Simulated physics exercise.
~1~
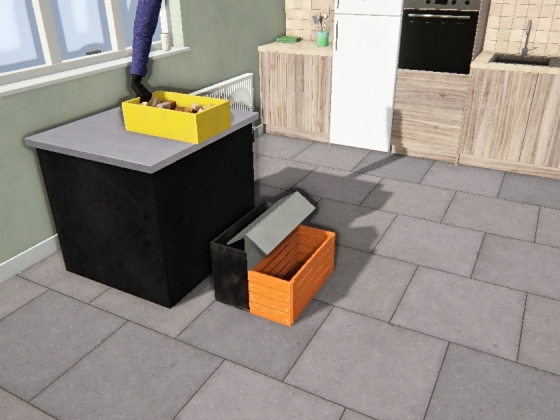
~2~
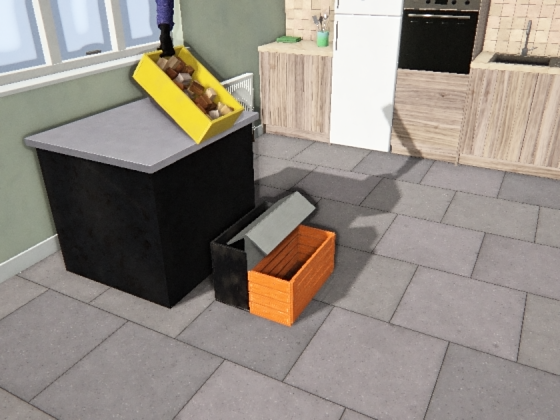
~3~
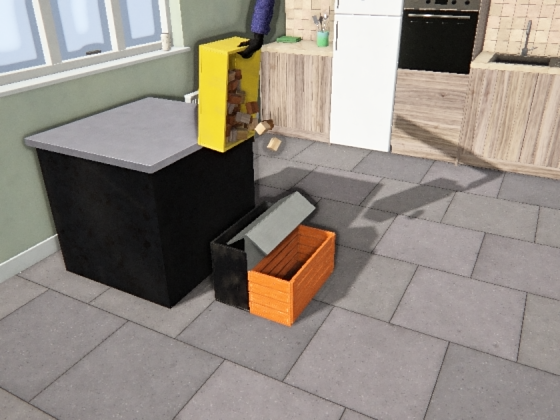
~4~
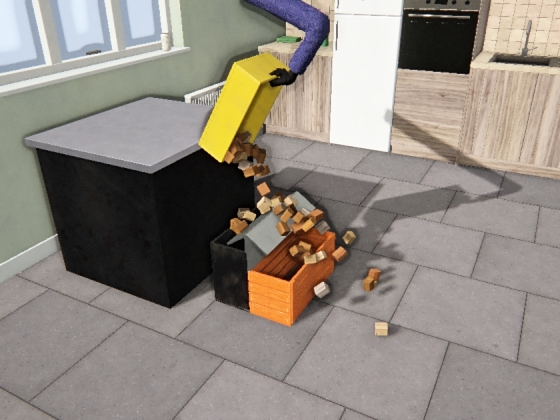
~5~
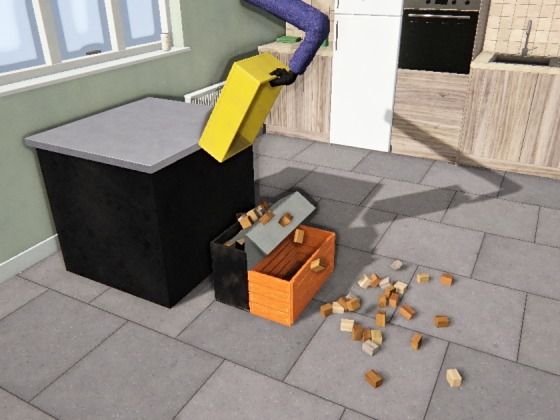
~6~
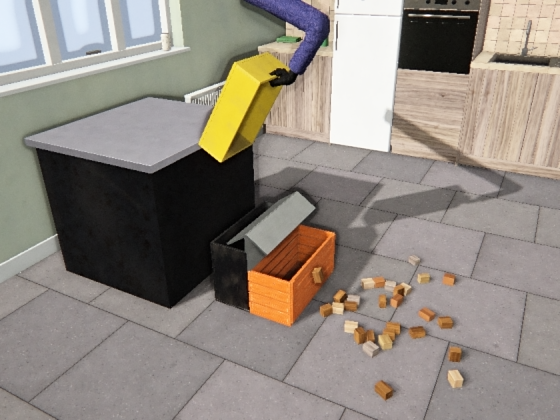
In a kitchen, a gloved hand tips a yellow crate, spilling wooden blocks mostly past two bins.
